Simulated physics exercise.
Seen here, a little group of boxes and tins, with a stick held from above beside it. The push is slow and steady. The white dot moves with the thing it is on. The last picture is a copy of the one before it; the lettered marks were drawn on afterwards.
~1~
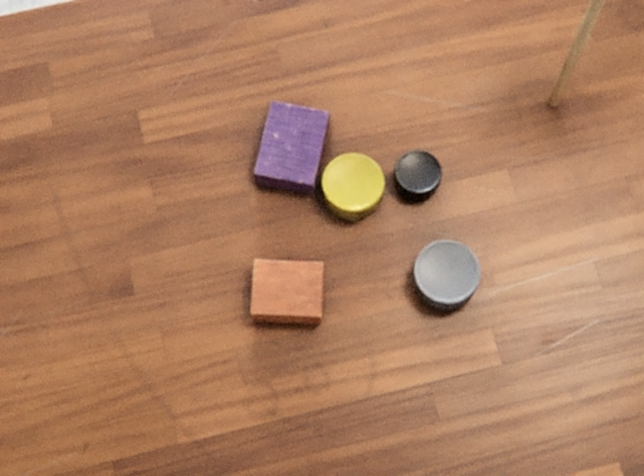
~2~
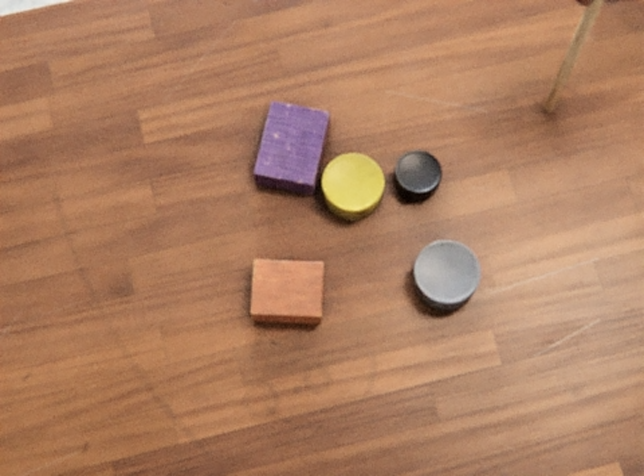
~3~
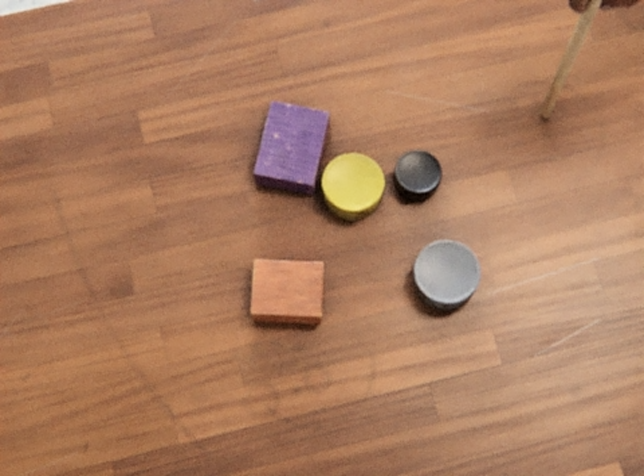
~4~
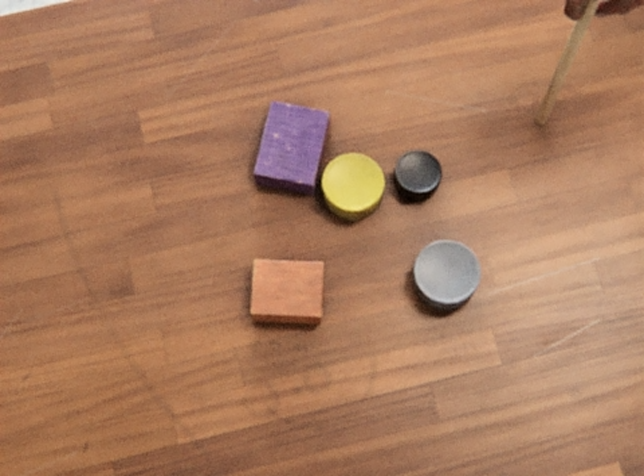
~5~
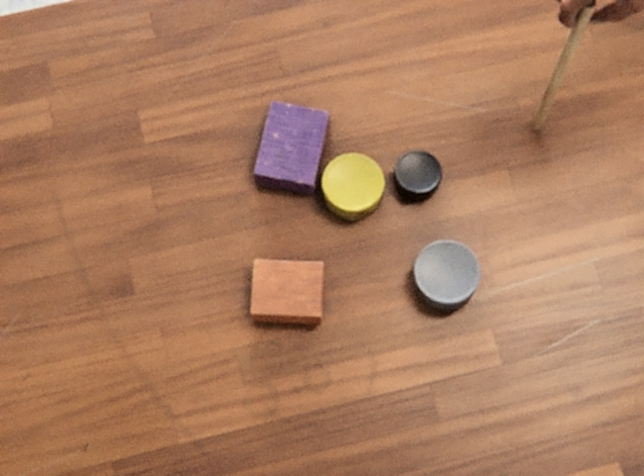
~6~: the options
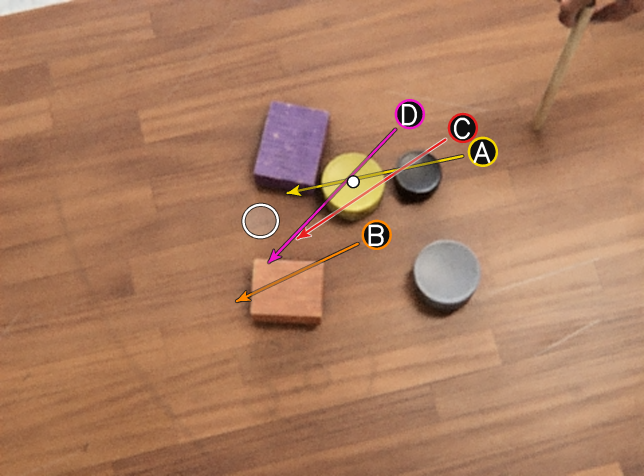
At first, a purple block, yellow tub, black tub, grey tub and orange block sit still on a wooden surface, with a thin stick at the upper right. The stick then moves slowly a short way down and left, fingers gripping its top come into view, and nothing else moves.
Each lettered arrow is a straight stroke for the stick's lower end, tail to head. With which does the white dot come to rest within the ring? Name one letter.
Only C gets it there.
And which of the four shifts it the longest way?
Stroke C.
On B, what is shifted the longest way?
It is the orange block.
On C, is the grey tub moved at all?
No.
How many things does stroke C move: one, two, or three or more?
Three or more.
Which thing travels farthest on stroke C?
The yellow tub goes farthest.
On the marked copy, A from (462, 156) to (288, 193); B from (358, 244) to (237, 301); C from (445, 140) to (297, 238); D from (395, 129) to (269, 263); the ring at (261, 221); the white dot at (353, 182).
With C. Early on, foot of the stick (393, 175); yellow tub (353, 188); black tub (411, 193).
Further on, foot of the stick (339, 211); yellow tub (303, 211); black tub (411, 193).
At the end, foot of the stick (297, 239); yellow tub (262, 225); black tub (411, 193); the dot on the yellow tub is in the ring.
As for the rest, A leaves the dotted thing at (322, 216); B leaves the dotted thing at (353, 188); D leaves the dotted thing at (335, 240).
